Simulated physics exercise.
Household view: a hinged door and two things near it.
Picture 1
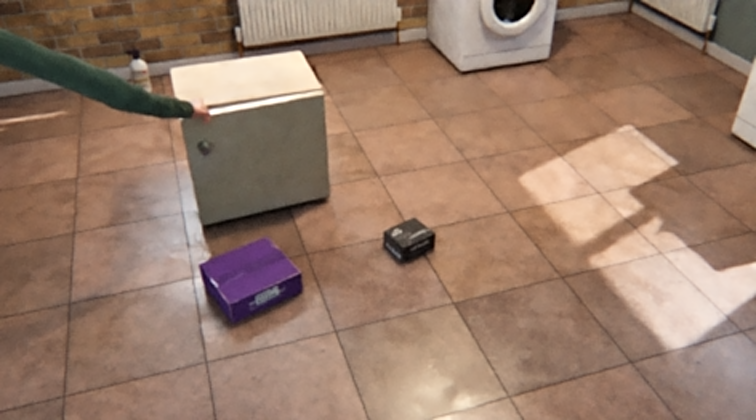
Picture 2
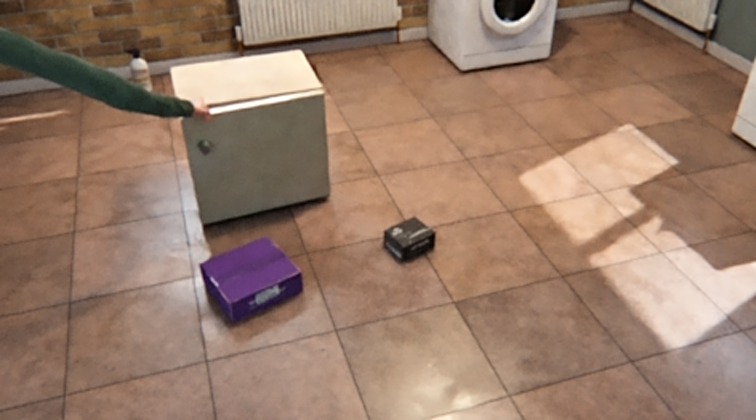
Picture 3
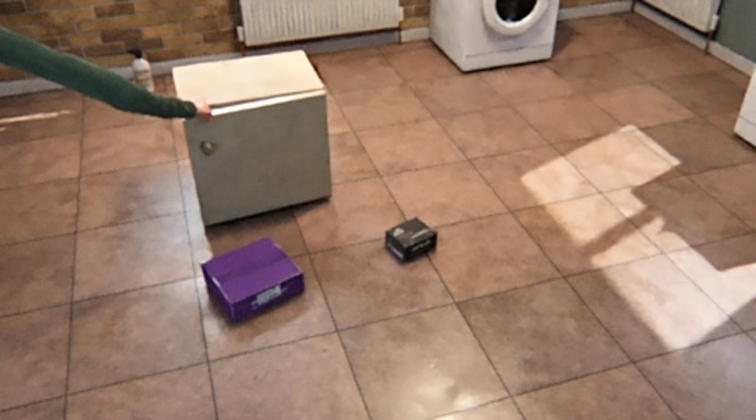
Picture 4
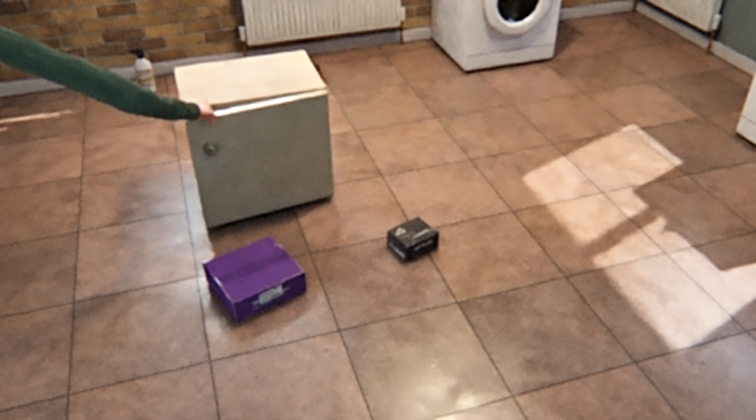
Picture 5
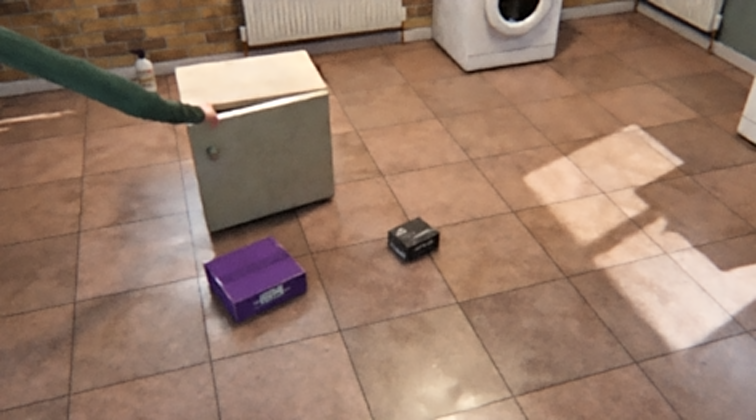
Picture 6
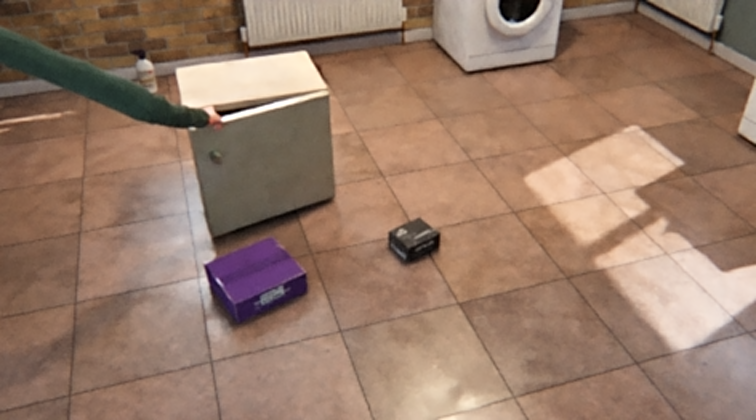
A green-sleeved arm reached in from the left and slowly pulled a pale cabinet's door slightly open, while a purple parcel and a small black box sat still on the tiled floor nearby.
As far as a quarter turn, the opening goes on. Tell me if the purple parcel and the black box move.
As it turns out, the purple parcel is pushed along; the black box remains where it is.
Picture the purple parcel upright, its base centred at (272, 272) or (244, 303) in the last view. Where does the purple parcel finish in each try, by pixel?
It settles near (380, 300) and near (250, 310), respectively.
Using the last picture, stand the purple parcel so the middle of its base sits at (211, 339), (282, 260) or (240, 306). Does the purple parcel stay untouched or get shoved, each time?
First the purple parcel stays clear, next it gets pushed, and last it gets pushed.
Then, 0.94 s later than the last frame, door 42° open; purple parcel shifted a little near (266, 286); black box at rest near (414, 239).
Then, 1.24 s later than the last frame, door 52° open; purple parcel shifted a little near (277, 297); black box at rest near (414, 239).
Then, 1.58 s later than the last frame, door 63° open; purple parcel shifted about its own width near (284, 305); black box at rest near (414, 239).
When it is over, the purple parcel gets knocked, near (286, 307); the black box escapes contact, near (414, 239).
